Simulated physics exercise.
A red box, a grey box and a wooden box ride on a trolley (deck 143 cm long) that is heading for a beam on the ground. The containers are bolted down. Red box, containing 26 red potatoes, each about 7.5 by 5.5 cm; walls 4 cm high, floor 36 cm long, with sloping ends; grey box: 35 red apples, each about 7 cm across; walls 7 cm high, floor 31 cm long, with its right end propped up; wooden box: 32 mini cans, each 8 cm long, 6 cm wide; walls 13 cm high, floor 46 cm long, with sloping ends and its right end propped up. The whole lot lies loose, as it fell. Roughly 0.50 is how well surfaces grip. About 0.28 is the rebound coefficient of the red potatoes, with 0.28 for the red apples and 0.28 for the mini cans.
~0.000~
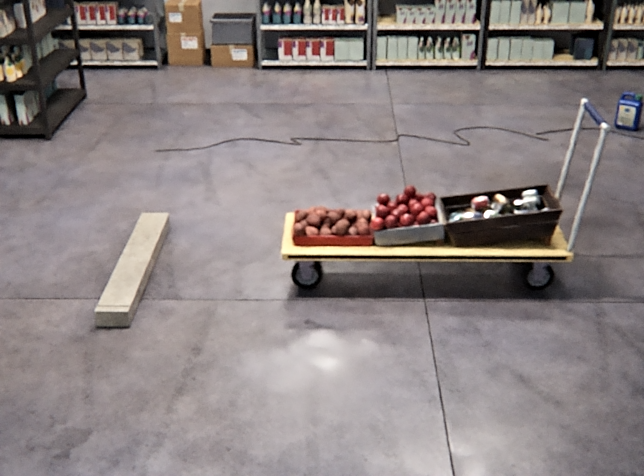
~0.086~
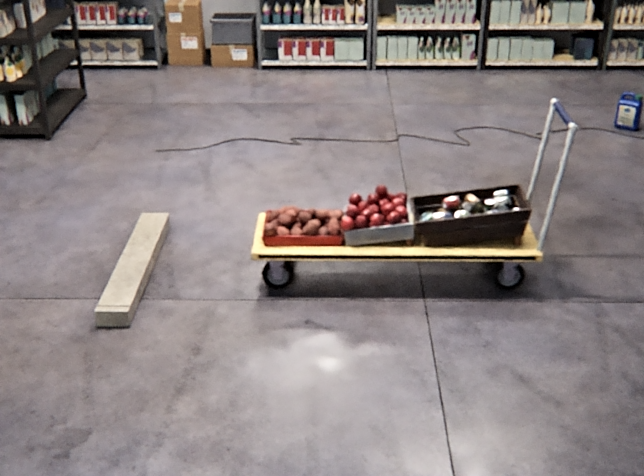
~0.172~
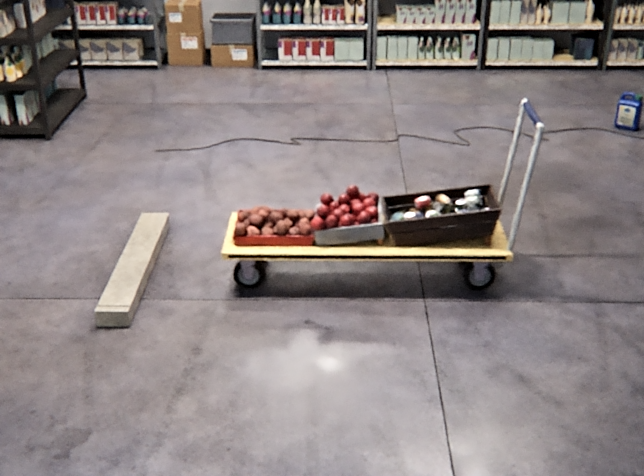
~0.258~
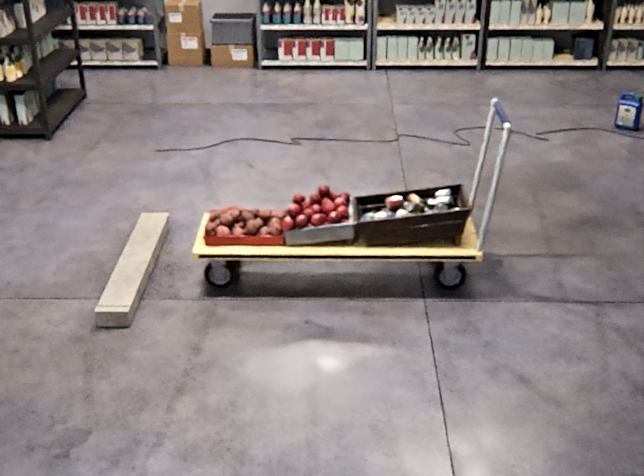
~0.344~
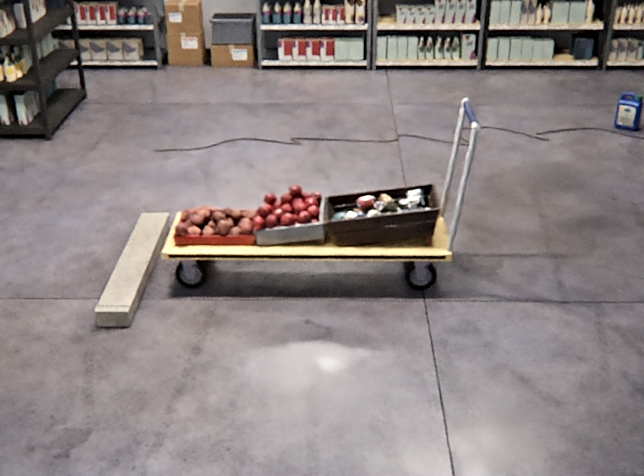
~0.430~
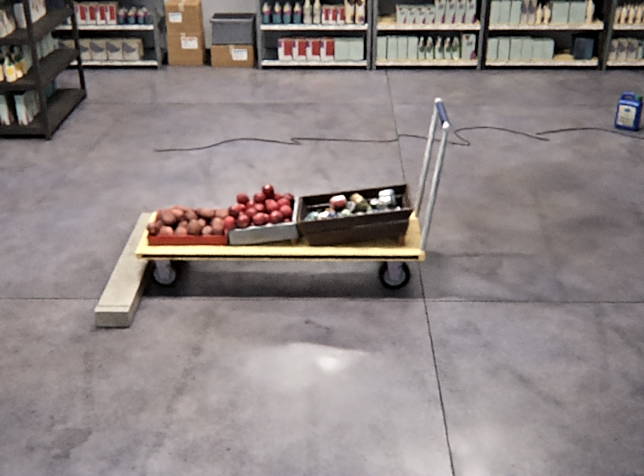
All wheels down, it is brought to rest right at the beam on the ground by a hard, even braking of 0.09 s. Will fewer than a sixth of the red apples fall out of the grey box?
No, I expect the share that escapes to go past a sixth.
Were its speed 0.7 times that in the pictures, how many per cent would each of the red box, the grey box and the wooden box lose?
Then the red box sheds 10 per cent, the grey box 20 per cent, and the wooden box 0 per cent.
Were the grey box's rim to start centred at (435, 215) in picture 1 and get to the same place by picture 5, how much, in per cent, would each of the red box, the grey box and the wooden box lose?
In that case you'd see red box at 30, grey box at 40 and wooden box at 0 percent.
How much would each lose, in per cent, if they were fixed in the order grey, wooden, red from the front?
Red box 20 %, grey box 30 %, wooden box 0 %.
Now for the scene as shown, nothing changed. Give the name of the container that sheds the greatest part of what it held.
Result: Grey box.
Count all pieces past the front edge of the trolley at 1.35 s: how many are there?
Some 6 pieces.
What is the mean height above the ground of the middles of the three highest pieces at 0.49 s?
Close to 42 cm up.
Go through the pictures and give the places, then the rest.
In the first frame (we follow the rim corner now nearest the camera), grey box at (440, 224); wooden box at (560, 209); 75 cm still to roll; nothing out yet.
In the second frame, grey box at (410, 223); wooden box at (530, 209); 60 cm still to roll.
In the third frame, grey box at (380, 223); wooden box at (499, 209); 45 cm still to roll.
In the fourth frame, grey box at (350, 223); wooden box at (469, 209); 31 cm still to roll.
In the fifth frame, grey box at (320, 223); wooden box at (438, 208); 16 cm still to roll.
In the sixth frame, grey box at (293, 223); wooden box at (411, 208); stopping; nothing out yet.
After 0.49 s, 1 of 26 out of the red box, 3 of 35 out of the grey box and 0 of 32 out of the wooden box.
After 0.61 s, 3 of 26 out of the red box, 7 of 35 out of the grey box and 0 of 32 out of the wooden box.
After 0.84 s, 4 of 26 out of the red box, 9 of 35 out of the grey box and 0 of 32 out of the wooden box.
Outcome (at 1.35 s), 4 of 26 out of the red box, 10 of 35 out of the grey box and 0 of 32 out of the wooden box. Asked share, 10 of 35, 29 per cent.
